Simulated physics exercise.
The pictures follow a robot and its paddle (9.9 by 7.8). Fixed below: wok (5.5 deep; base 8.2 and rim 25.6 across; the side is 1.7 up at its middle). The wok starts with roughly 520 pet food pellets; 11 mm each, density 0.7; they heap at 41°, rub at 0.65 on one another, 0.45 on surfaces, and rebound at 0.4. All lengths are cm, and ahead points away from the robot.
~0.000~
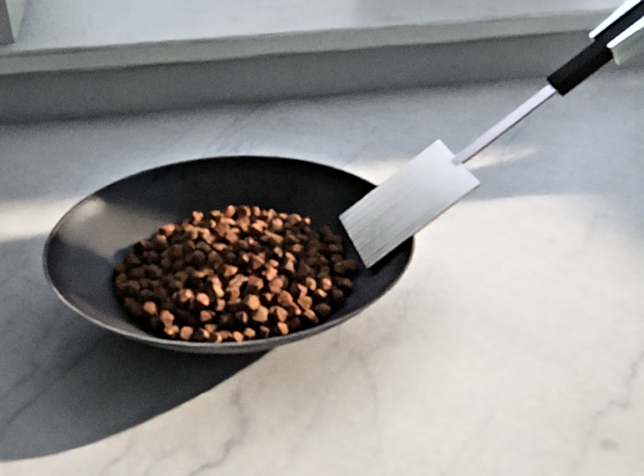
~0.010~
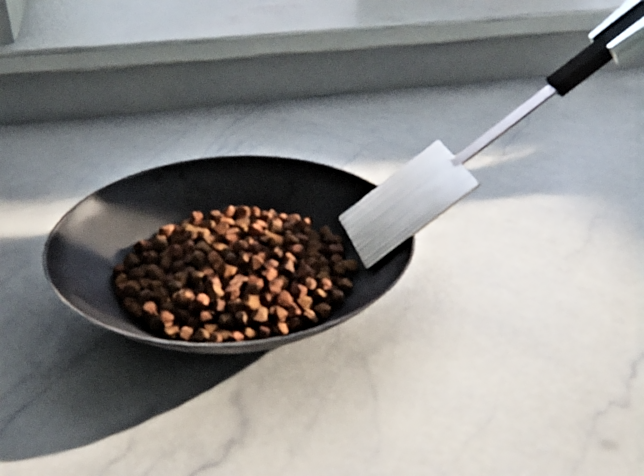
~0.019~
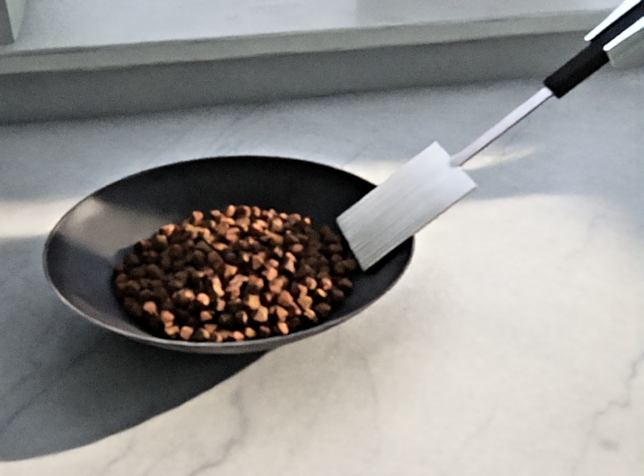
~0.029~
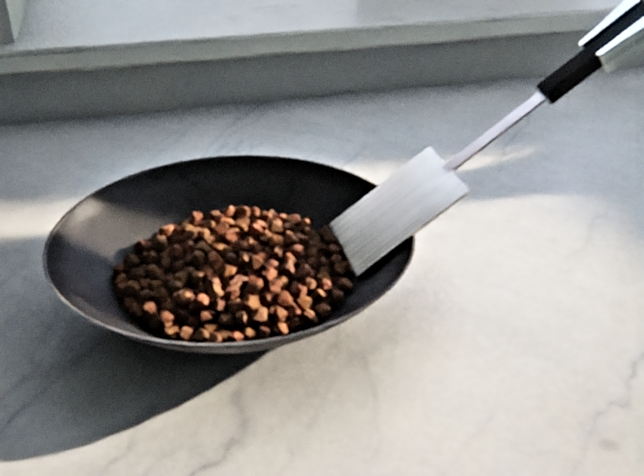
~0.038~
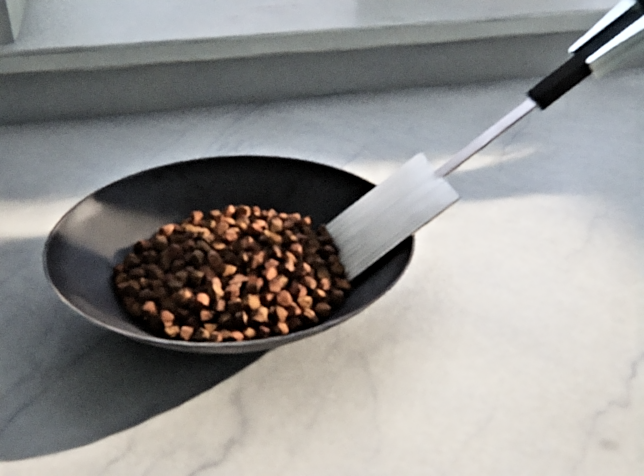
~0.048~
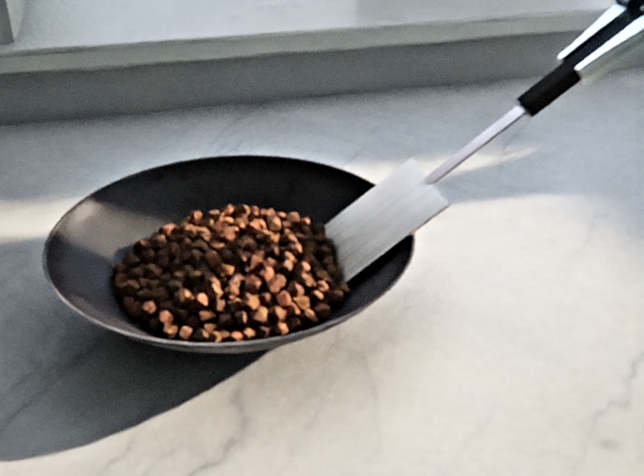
A robot's metal paddle slides slightly down and left into a dark wok of brown pellets.
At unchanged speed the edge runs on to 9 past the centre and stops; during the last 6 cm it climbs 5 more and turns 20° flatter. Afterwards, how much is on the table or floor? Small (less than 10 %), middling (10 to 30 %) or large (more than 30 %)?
Answer: Large; more than 30 % of the pet food pellets finish on the table or floor.
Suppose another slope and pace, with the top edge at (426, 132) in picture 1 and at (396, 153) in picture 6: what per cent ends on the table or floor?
About 40 per cent.
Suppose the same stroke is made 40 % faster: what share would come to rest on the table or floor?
In that case some 45 per cent.
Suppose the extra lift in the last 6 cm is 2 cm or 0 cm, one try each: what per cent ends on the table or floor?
Some 50 and 40 per cent.
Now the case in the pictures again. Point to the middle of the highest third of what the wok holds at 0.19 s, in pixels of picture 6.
Near (106, 243).
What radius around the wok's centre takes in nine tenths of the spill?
About 35 cm.
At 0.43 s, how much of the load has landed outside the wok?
Some 25 per cent.
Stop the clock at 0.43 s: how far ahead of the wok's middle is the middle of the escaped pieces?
Roughly 22 cm.
By 0.12 s, sloping 36°, highest piece 7 above the table; 525 in the wok.
By 0.19 s, sloping 31°, highest piece 9 above the table; 502 in the wok, 23 on the blade or in flight.
By 0.43 s, sloping 16°, highest piece 14 above the table; 325 in the wok, 136 on the table or floor, 64 on the blade or in flight.
By 1.48 s, sloping 16°, highest piece 6 above the table; 325 in the wok, 200 on the table or floor.
Final count, 325 in the wok, 200 on the table or floor. That is 38 % on the table or floor.
